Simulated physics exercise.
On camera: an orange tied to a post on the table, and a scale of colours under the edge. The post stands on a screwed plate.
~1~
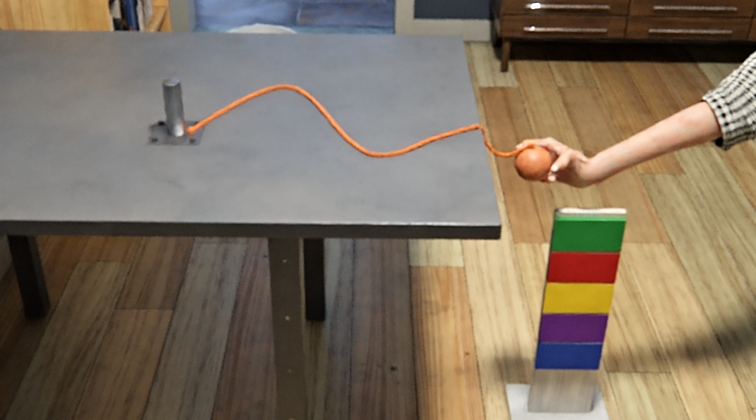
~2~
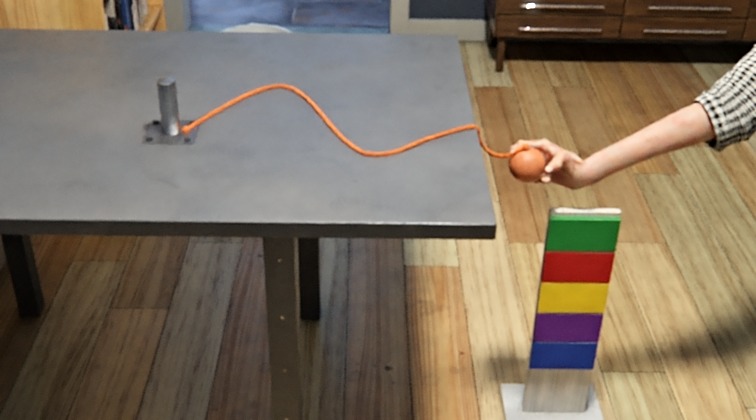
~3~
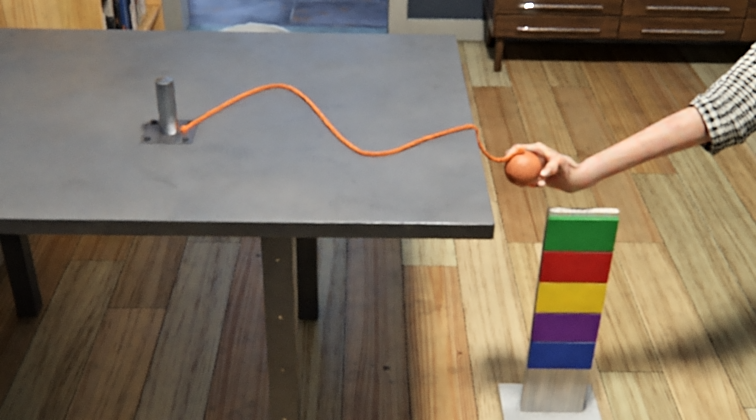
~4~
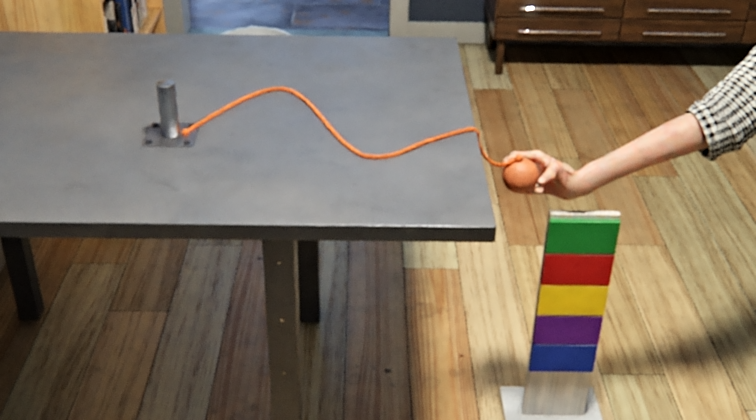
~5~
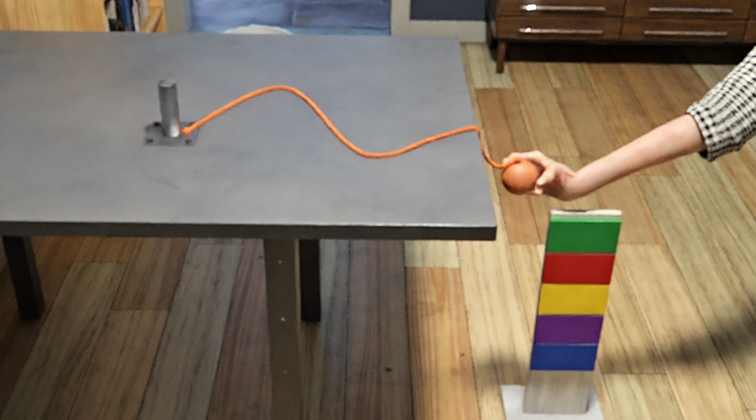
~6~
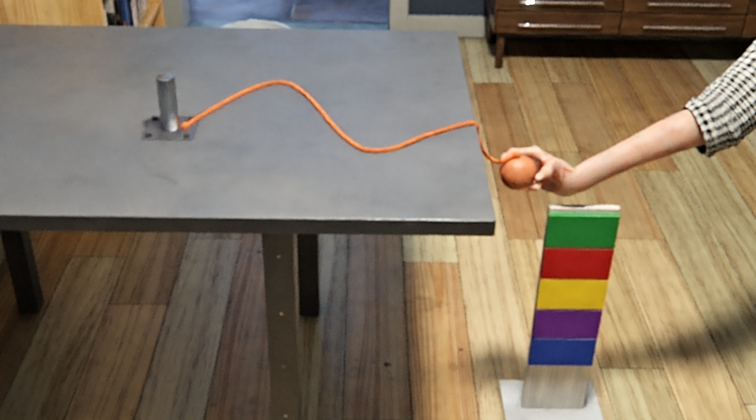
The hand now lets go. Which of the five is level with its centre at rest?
Its centre hangs level with the purple band.
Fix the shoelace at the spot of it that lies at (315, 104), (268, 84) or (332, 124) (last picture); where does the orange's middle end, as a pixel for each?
The places are (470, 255), (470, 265) and (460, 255).
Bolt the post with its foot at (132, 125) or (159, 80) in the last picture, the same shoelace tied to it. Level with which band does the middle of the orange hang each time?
Try by try: Yellow; yellow.
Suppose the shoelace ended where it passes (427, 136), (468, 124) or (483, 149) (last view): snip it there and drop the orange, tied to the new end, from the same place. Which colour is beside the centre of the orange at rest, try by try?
Taking them in turn: Green; red; yellow.
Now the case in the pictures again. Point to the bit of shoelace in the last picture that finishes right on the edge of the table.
The one at (348, 140).
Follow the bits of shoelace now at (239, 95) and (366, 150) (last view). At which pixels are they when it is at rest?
Near (274, 124) and (474, 148).
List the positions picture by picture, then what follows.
The first picture shows orange (533, 164); green (589, 236); red (584, 268); yellow (579, 299); purple (574, 329); blue (569, 357).
The second picture shows orange (527, 165); shoelace through (214, 113) (283, 87) (327, 120) (374, 155) (454, 131).
The third picture shows orange (523, 169).
The fourth picture shows orange (520, 175); shoelace through (213, 115) (282, 89) (326, 123) (374, 157) (454, 134).
The fifth picture shows orange (519, 177).
The sixth picture shows orange (518, 172); shoelace through (213, 109) (282, 83) (326, 116) (373, 151) (454, 127).
Soon after, orange near (488, 308); level with purple.
Then, orange near (428, 311); level with purple.
Further on, orange near (477, 323); level with purple.
At rest, orange near (457, 320); level with purple. Its middle rests at the purple band.
